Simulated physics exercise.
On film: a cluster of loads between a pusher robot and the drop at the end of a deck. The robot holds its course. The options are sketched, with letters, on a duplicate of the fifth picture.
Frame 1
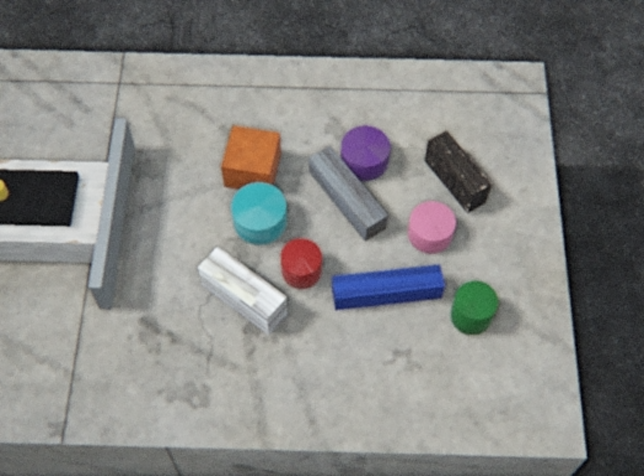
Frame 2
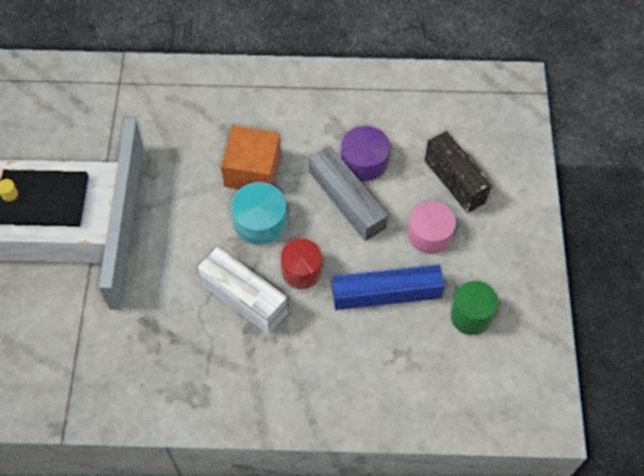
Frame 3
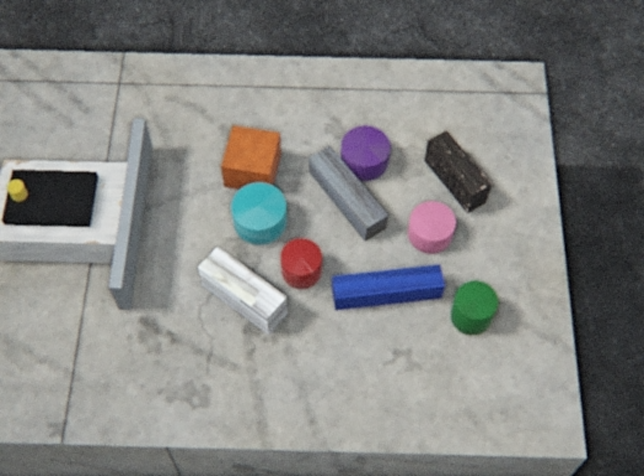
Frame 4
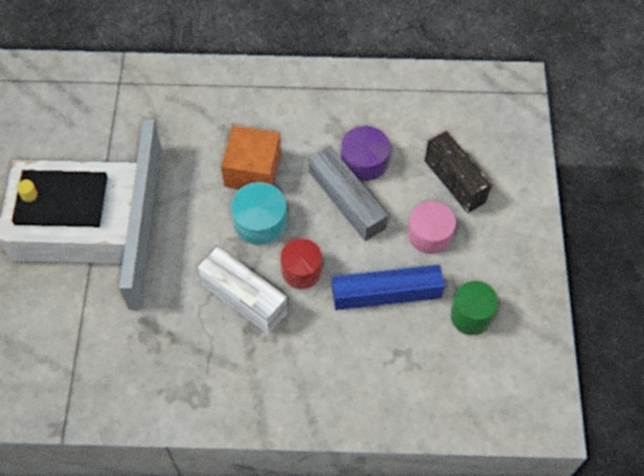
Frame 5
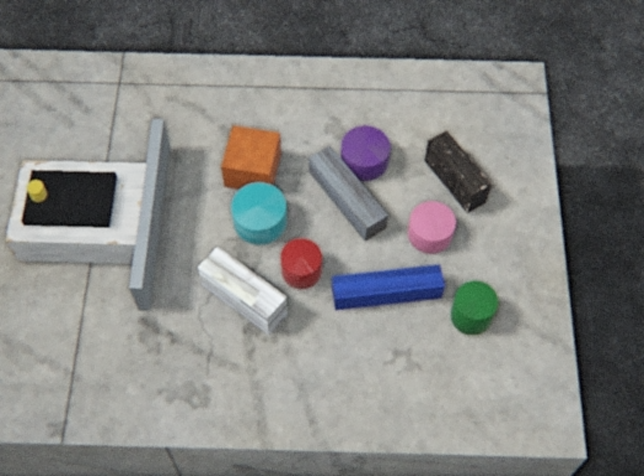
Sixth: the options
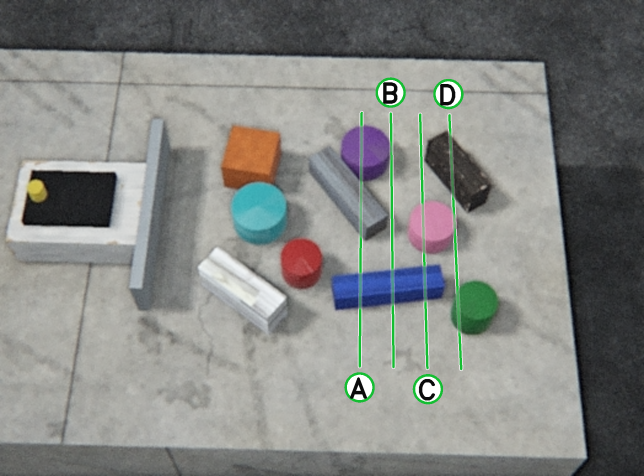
At the start, a white machine with a black top, a small yellow knob and an upright grey plate sits at the left of a pale marble-like deck, apart from a cluster of coloured blocks and cylinders. It slides slowly rightward, narrowing the gap, while the cluster stays still and untouched.
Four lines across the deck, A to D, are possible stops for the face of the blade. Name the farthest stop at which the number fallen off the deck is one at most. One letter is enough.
As far as mark D.
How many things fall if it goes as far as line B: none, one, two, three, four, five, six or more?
By then, none.
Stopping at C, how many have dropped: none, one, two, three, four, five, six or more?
By then, none.
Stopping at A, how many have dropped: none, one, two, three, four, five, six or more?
The count is none.
On the copy, A at (361, 230); B at (392, 231); C at (423, 232); D at (455, 233).
On D. First, robot (188, 201); white stick (281, 299); orange crate (294, 161).
Then, robot (298, 203); black bar (476, 170); pink canister (476, 228).
Finally, robot (385, 205); pink canister (561, 226); black bar (541, 167); none fallen.
By contrast, A is within the limit but short; B is within the limit but short; C is within the limit but short.
